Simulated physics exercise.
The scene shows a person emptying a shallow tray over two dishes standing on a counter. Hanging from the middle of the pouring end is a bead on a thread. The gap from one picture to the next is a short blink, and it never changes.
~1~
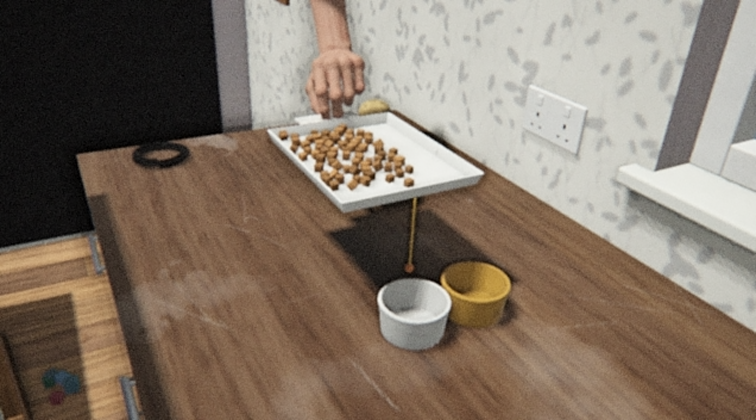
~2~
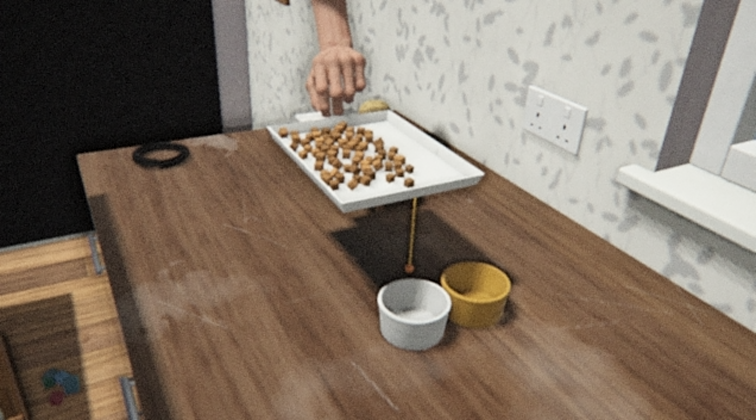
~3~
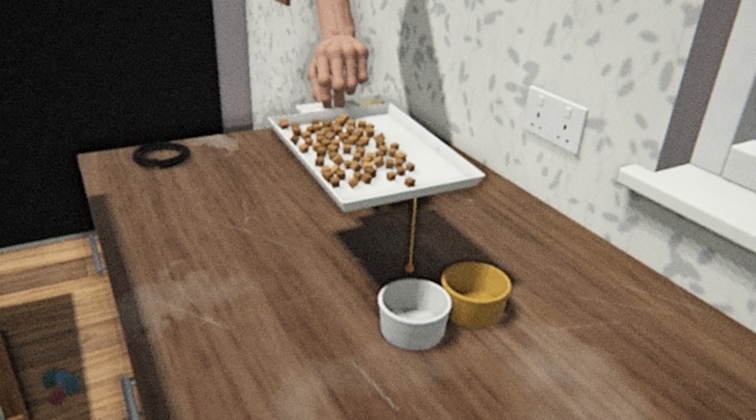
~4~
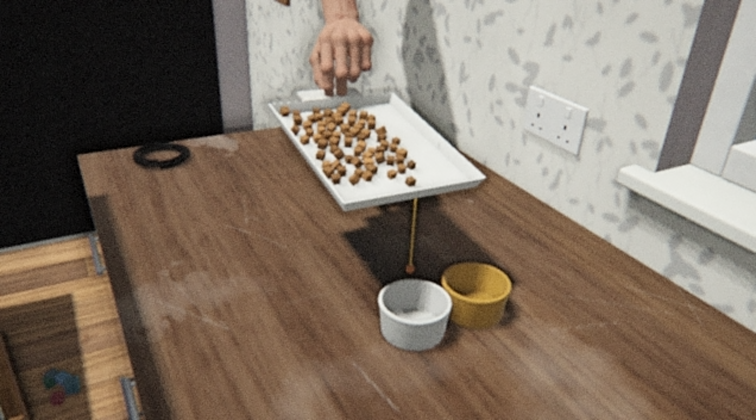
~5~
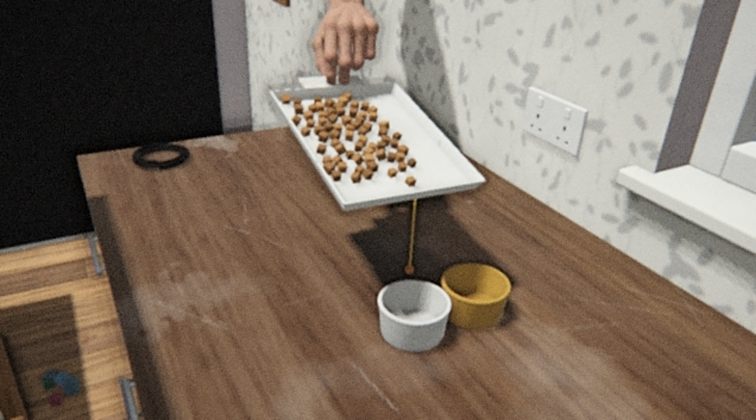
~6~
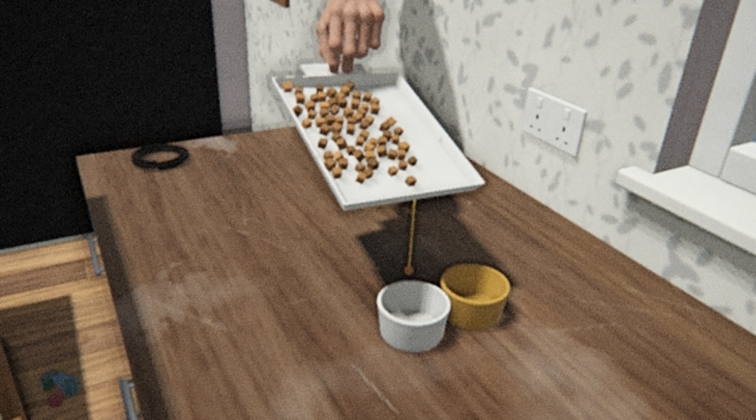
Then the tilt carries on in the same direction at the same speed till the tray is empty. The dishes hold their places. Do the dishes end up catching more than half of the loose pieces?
The dishes are left with the main part.
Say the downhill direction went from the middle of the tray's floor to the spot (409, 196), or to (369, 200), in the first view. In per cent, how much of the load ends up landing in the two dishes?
Roughly 60 % in the first case and 10 % in the second.
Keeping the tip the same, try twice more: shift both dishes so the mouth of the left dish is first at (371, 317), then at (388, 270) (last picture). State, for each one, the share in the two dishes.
50 % and 0 %.
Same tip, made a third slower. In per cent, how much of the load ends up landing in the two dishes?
I'd say 80 percent or thereabouts.
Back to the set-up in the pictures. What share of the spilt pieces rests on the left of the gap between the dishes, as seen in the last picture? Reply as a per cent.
Close to 20 %.
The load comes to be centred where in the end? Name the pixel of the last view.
Near pixel (461, 312).
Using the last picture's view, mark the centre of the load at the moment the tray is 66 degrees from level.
I'd mark the middle close to (427, 184).
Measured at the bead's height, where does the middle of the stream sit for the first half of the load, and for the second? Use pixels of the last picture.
Roughly (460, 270) first, then roughly (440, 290).
Soon after the last picture, tray tipped steeply; most on the tray; a stray few in the left dish; a stray few in the right dish; a small part in the air.
A little later, tray tipped past a quarter turn; a small part on the tray; about a quarter in the left dish; about a third in the right dish; a small part outside both; about a quarter in the air.
Later still, tray tipped past a quarter turn; about a third in the left dish; about half in the right dish; about a quarter outside both.
At rest, tray tipped past a quarter turn; about a third in the left dish; about half in the right dish; about a quarter outside both.
